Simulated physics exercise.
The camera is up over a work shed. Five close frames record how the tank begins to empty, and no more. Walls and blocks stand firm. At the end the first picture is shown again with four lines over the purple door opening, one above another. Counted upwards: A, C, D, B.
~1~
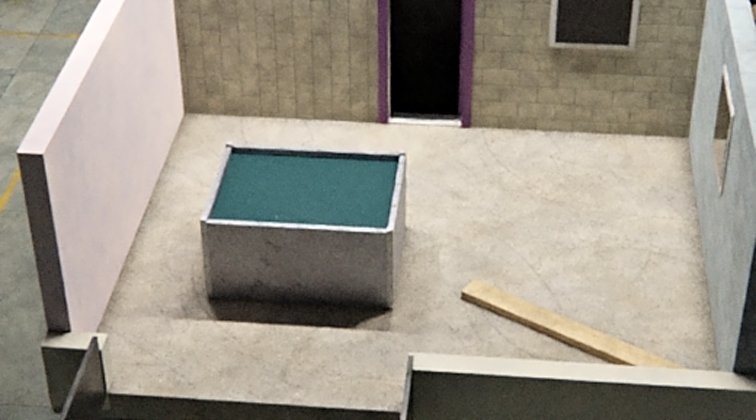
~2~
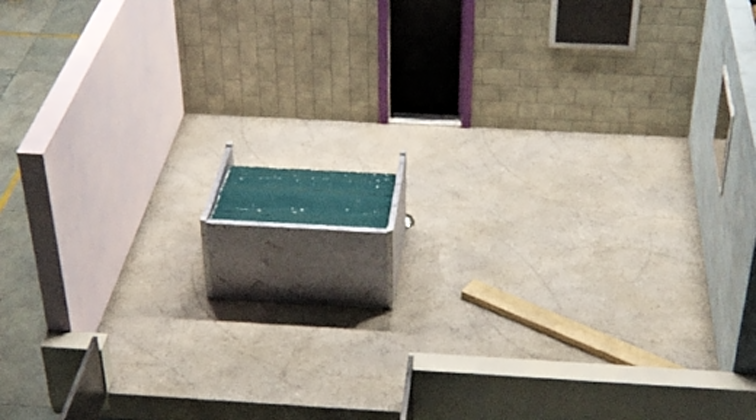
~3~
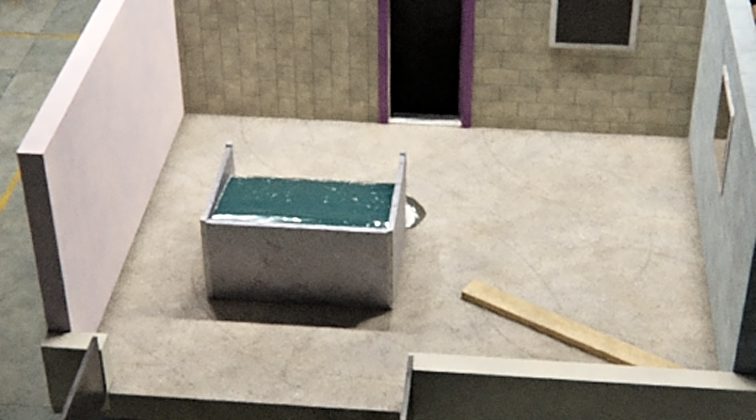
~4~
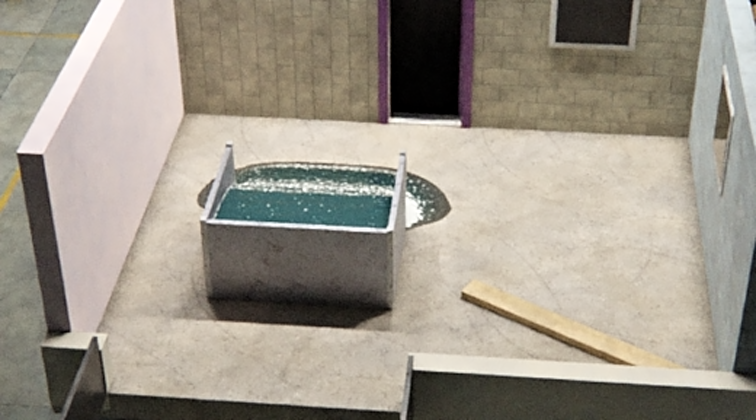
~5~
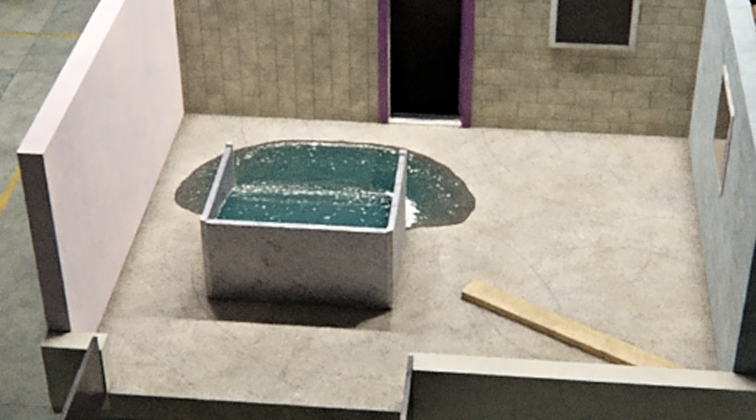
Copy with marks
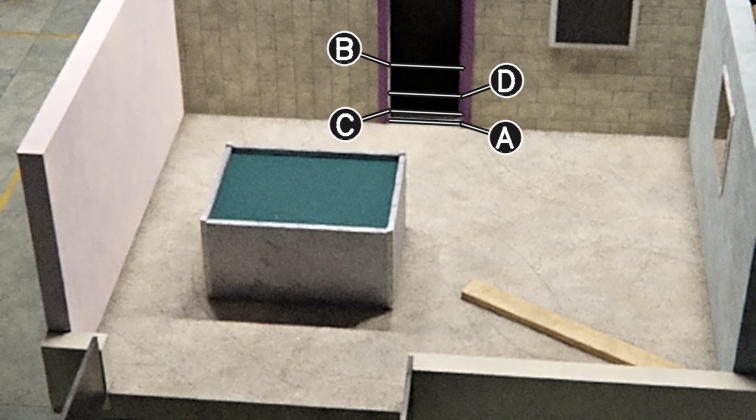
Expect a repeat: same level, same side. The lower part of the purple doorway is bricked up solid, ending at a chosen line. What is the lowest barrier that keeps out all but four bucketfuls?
Height D.
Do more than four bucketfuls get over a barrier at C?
Yes.
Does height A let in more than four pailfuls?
Yes, it does.
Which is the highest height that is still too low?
Here it is height C.
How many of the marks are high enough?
Two of the four.
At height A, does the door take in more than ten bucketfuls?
Yes.
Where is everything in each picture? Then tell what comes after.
Water in the tank at rest, its middle at (307, 192); foot of the purple doorway at (425, 125); open gate at (257, 339).
Water covers 2 % of the ground, its front hidden from here.
Water covers 5 % of the ground, its front hidden from here.
Water covers 10 % of the ground, its front hidden from here.
Water covers 16 % of the ground and shows as far out as (400, 152).
On the marked copy, A at (425, 122); B at (426, 66); C at (425, 112); D at (425, 94); from the bottom up A, C, D, B.
For height A, dozens of bucketfuls pour in.
For height B, nothing gets over.
For height C, about 14 bucketfuls get in.
For height D, a splash gets over, under a bucket.
